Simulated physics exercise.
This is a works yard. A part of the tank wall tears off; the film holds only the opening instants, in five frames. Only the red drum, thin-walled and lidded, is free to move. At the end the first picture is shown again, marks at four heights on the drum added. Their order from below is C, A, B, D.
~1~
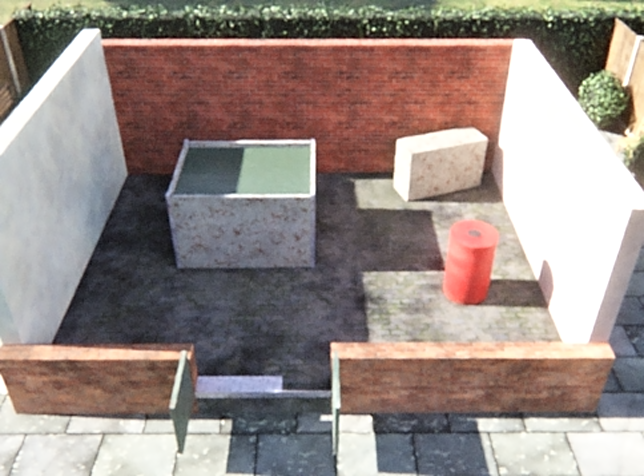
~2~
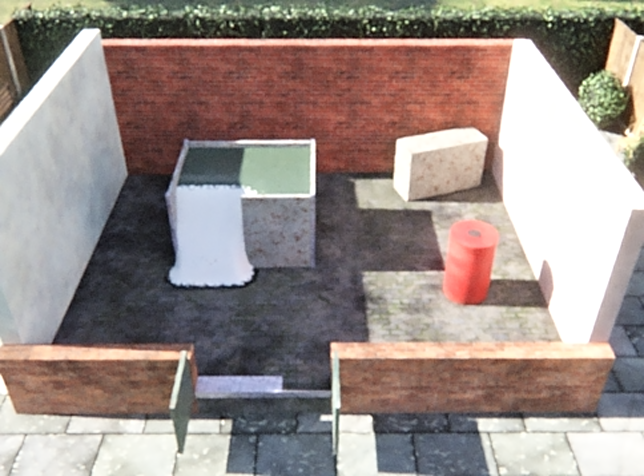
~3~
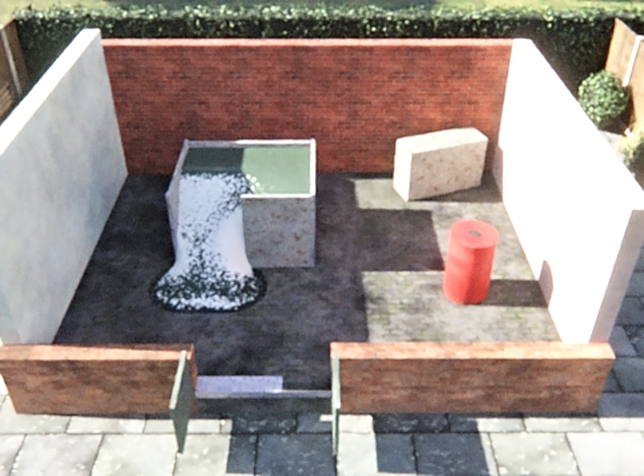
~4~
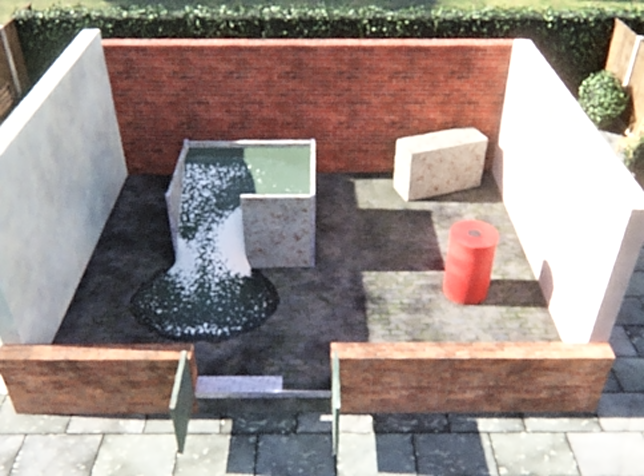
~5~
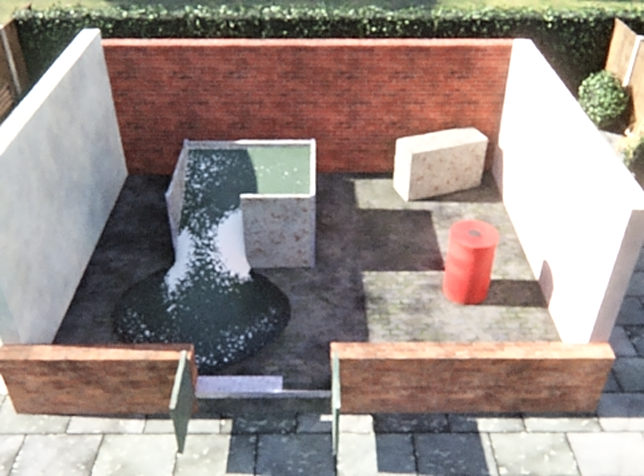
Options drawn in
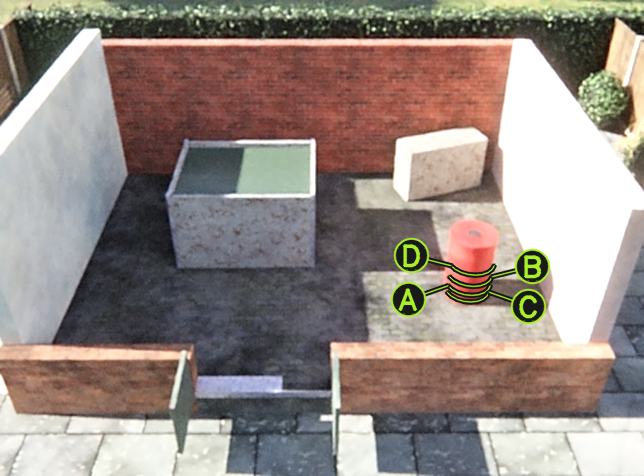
A stone tank's front opens at the left and water pours out, spreading across the yard.
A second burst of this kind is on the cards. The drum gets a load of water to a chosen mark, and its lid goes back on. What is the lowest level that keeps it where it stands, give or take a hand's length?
Go for C.
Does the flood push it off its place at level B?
No.
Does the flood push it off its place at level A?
No, that is safe.
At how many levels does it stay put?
All of the four.
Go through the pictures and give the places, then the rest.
In the first frame, lid of the red drum at (475, 234); tank full, its middle at (246, 172); open gate at (262, 346).
In the second frame, 2 % of the ground under water, its edge towards the drum at (242, 270).
In the third frame, 5 % of the ground under water, its edge towards the drum at (260, 285).
In the fourth frame, 8 % of the ground under water, its edge towards the drum at (268, 297).
In the fifth frame, lid of the red drum at (475, 234); 13 % of the ground under water, its edge towards the drum at (282, 310).
In lime, A at (471, 295); B at (473, 286); C at (470, 302); D at (475, 275); from the bottom up C, A, B, D.
If A is chosen, it does not move.
If B is chosen, it does not move.
If C is chosen, it does not move.
If D is chosen, it does not move.
